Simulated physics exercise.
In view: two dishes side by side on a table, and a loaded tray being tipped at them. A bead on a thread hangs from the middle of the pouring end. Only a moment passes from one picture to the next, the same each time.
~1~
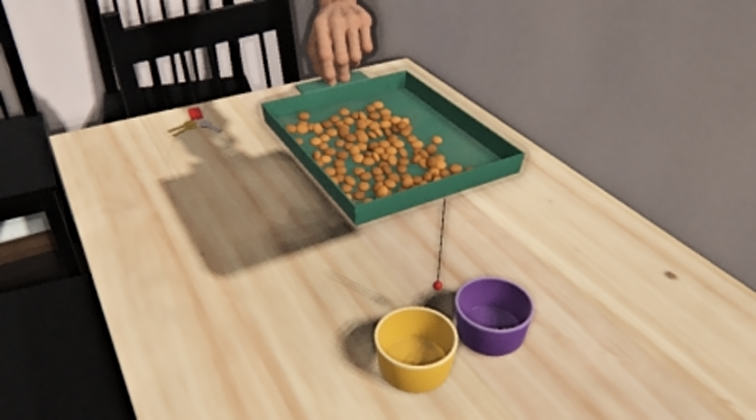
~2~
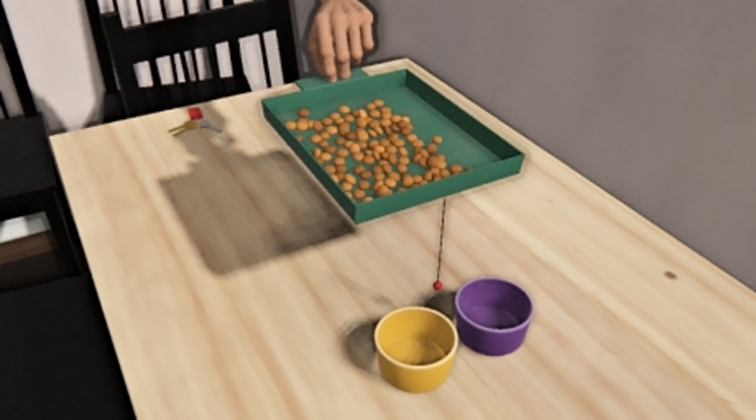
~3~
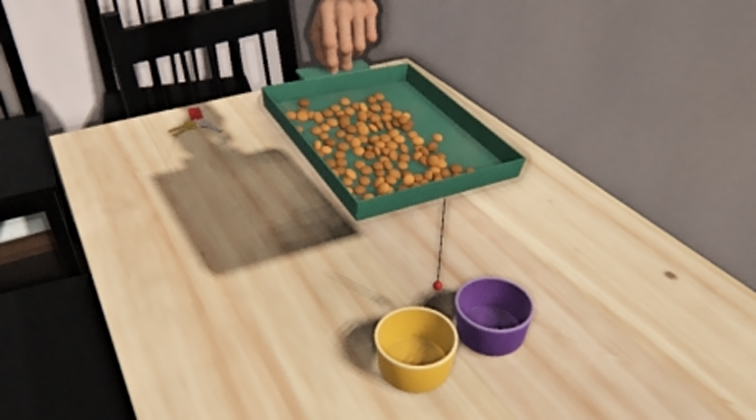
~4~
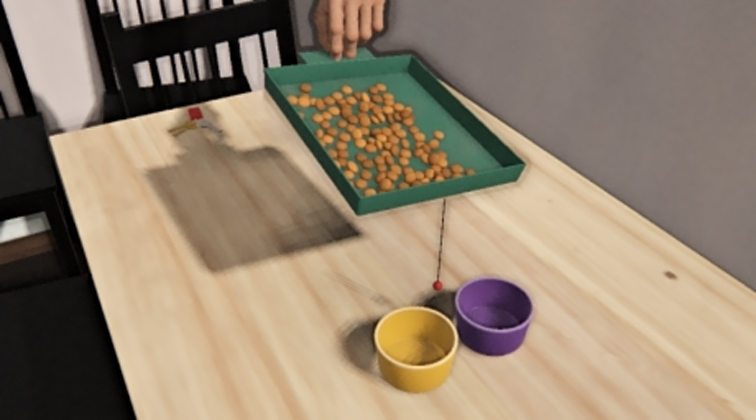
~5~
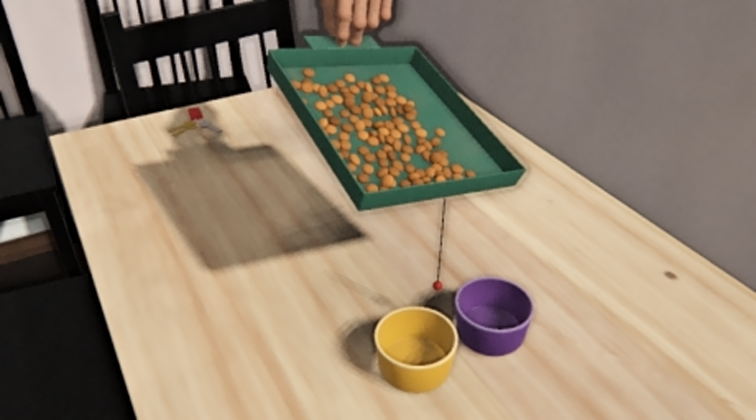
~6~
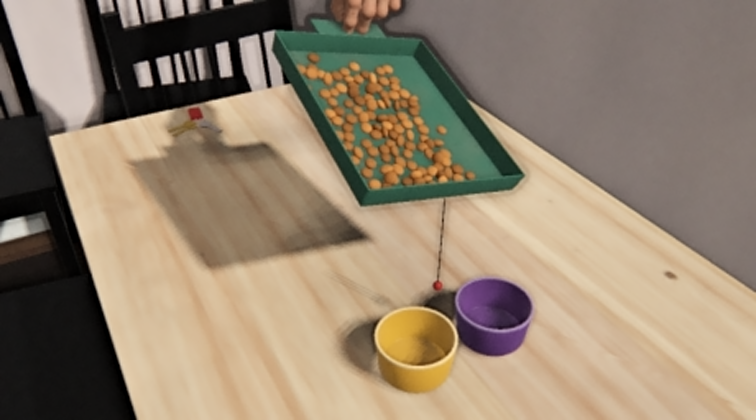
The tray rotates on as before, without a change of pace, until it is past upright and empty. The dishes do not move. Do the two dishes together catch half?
Together they catch under half.
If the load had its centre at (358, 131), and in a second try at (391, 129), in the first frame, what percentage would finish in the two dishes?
The first gives 10 %, the second 10 %.
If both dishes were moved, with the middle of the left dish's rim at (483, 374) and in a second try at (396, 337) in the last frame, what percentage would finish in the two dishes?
Near 0 % and 10 %.
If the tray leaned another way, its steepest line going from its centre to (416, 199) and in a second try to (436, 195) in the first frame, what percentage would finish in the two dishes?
Roughly 60 per cent, and 60 per cent.
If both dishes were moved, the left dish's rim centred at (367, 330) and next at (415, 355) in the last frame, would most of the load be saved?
In turn: Not half; less than half.
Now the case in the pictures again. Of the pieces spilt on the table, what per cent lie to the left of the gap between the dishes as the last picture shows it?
Roughly 20 in a hundred.
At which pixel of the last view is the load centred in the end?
At about (497, 295).
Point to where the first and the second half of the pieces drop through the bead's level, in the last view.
The first part at (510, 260); the rest at (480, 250).
Soon, tray tipped steeply; nearly all on the tray; a stray few in the air.
A while on, tray tipped past a quarter turn; about a quarter on the tray; a small part in the right dish; about a third outside both; about a quarter in the air.
Towards the end, tray tipped past a quarter turn; about a quarter in the right dish; most outside both.
Finally, tray tipped past a quarter turn; none in the left dish; about a quarter in the right dish; most outside both.
